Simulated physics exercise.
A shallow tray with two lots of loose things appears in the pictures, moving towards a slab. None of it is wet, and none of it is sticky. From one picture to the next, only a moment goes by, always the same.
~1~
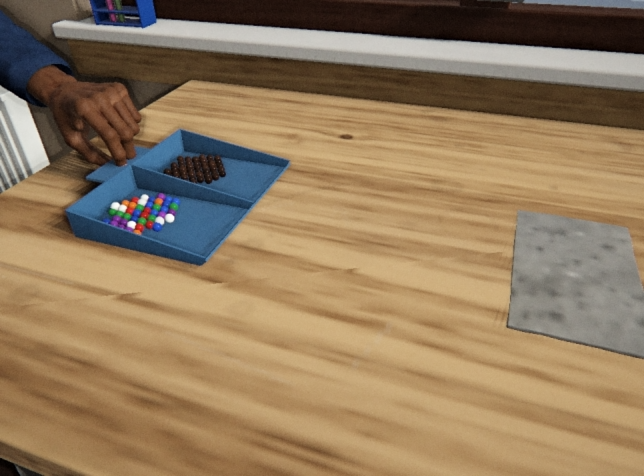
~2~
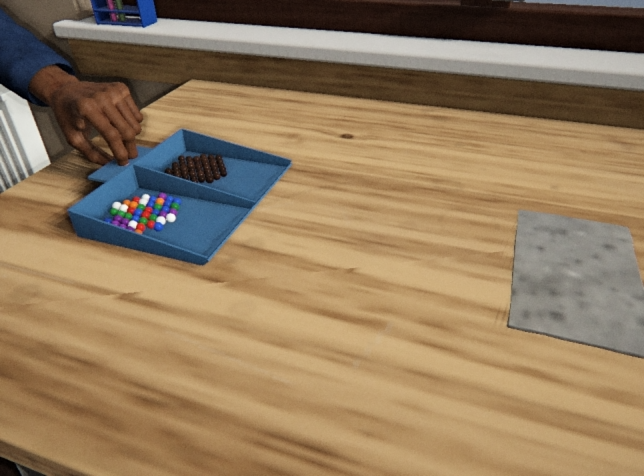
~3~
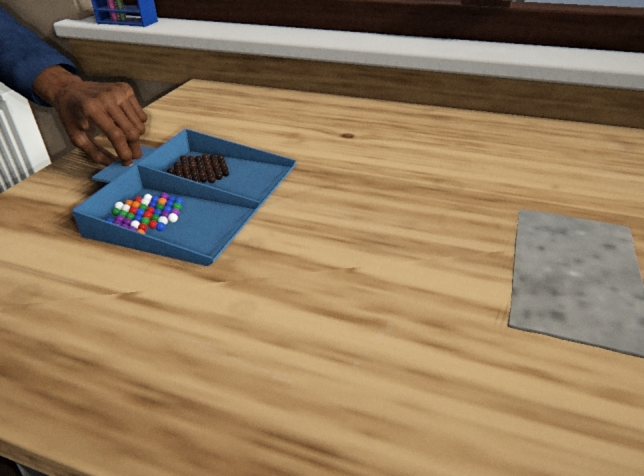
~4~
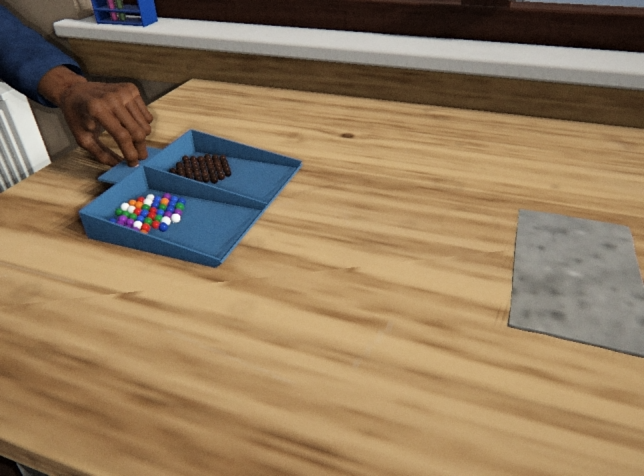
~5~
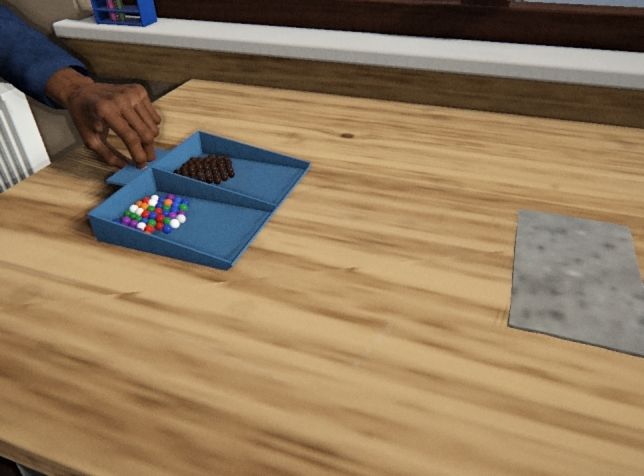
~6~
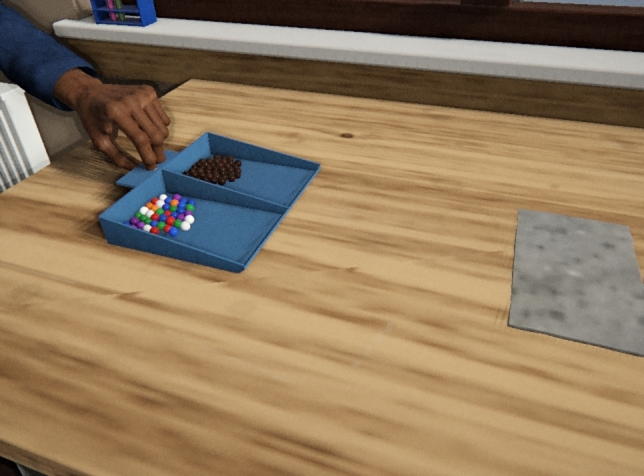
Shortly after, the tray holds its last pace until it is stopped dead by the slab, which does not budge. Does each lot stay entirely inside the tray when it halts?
Near lot - yes, it all stays inside; far lot - yes, it all stays inside.
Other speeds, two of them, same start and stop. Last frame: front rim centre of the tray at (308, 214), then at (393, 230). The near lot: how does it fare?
Run 1: It holds inside the tray. Run 2: It spills partly over.
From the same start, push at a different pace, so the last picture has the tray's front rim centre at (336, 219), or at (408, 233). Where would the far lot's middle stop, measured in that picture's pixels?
Near (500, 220) in the first try and near (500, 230) in the second.
Then, 0.44 s on from there, tray still sliding, front rim near (388, 229); near lot all inside; far lot all inside.
Then, 0.98 s on from there, tray stopped at the slab; near lot all inside; far lot all inside.
Then, 1.19 s on from there, tray stopped at the slab; near lot all inside, moved towards the front rim; far lot all inside, moved towards the front rim.
In the end, tray stopped at the slab; near lot all inside, moved towards the front rim; far lot all inside, moved towards the front rim.
